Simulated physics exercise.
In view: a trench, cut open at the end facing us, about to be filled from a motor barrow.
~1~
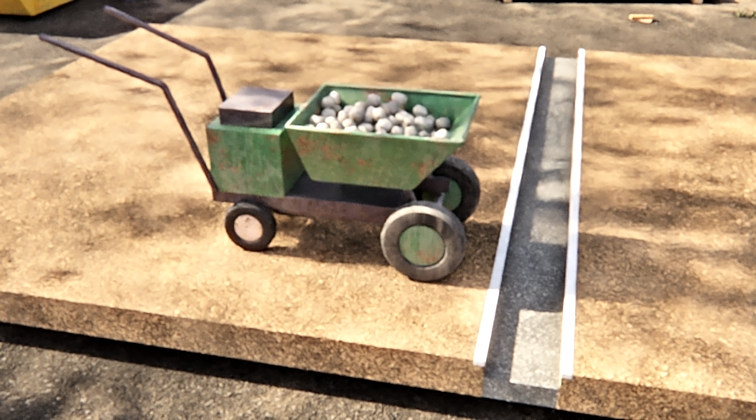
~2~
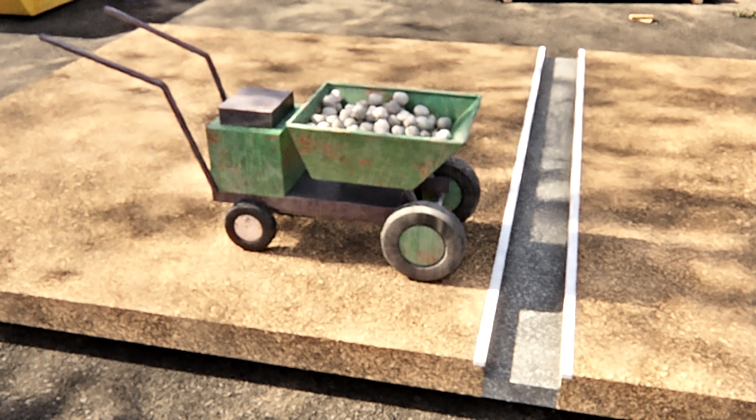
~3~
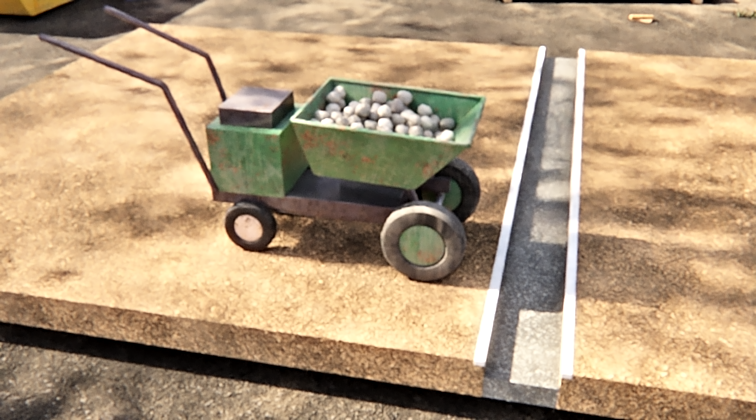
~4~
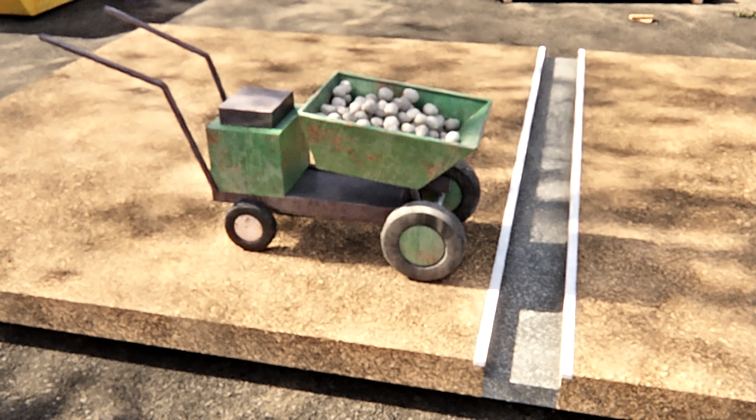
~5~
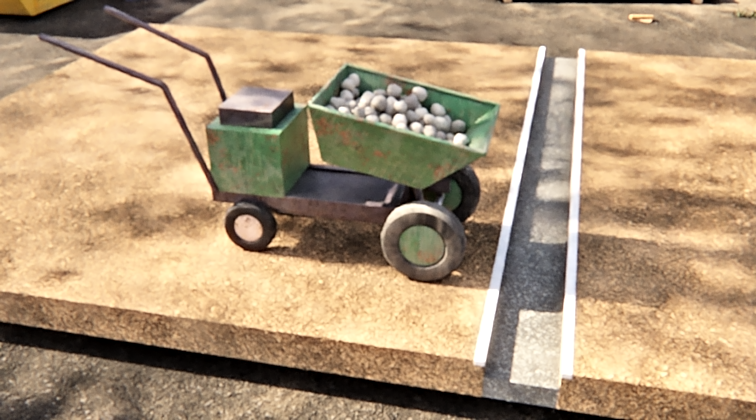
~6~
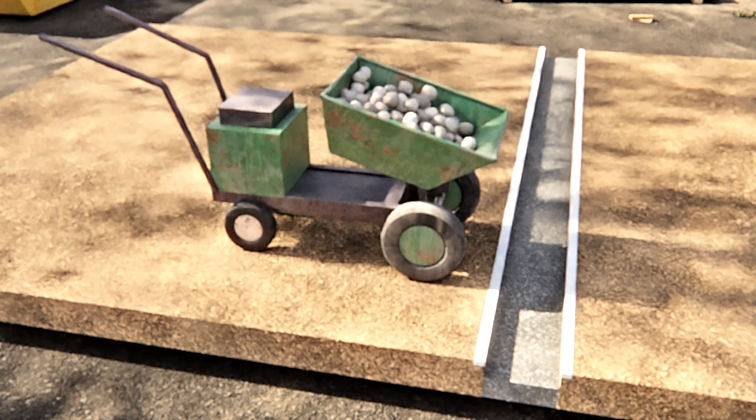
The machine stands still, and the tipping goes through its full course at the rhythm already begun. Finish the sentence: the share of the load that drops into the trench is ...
Less than half.
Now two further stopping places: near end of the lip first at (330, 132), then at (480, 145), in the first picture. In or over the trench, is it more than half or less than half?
Place one: The lesser share; place two: The lesser share.
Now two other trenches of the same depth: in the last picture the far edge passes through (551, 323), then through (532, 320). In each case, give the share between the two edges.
Near 20 % and 0 %.
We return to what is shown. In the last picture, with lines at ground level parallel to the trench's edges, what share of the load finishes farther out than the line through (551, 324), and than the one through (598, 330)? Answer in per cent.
First 70 in a hundred, second 40 in a hundred.
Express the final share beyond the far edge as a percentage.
It comes to 65 per cent or so.
Just after the last frame, skip tipped steeply; every one in the skip.
A moment on, skip tipped right over; almost all in the skip; just a few in or heaped over the trench; just a few beyond it; just a few falling.
Further on, skip tipped right over; roughly a quarter in the skip; roughly a quarter in or heaped over the trench; roughly half beyond it.
When it is over, skip tipped right over; roughly a third in or heaped over the trench; roughly two thirds beyond it.
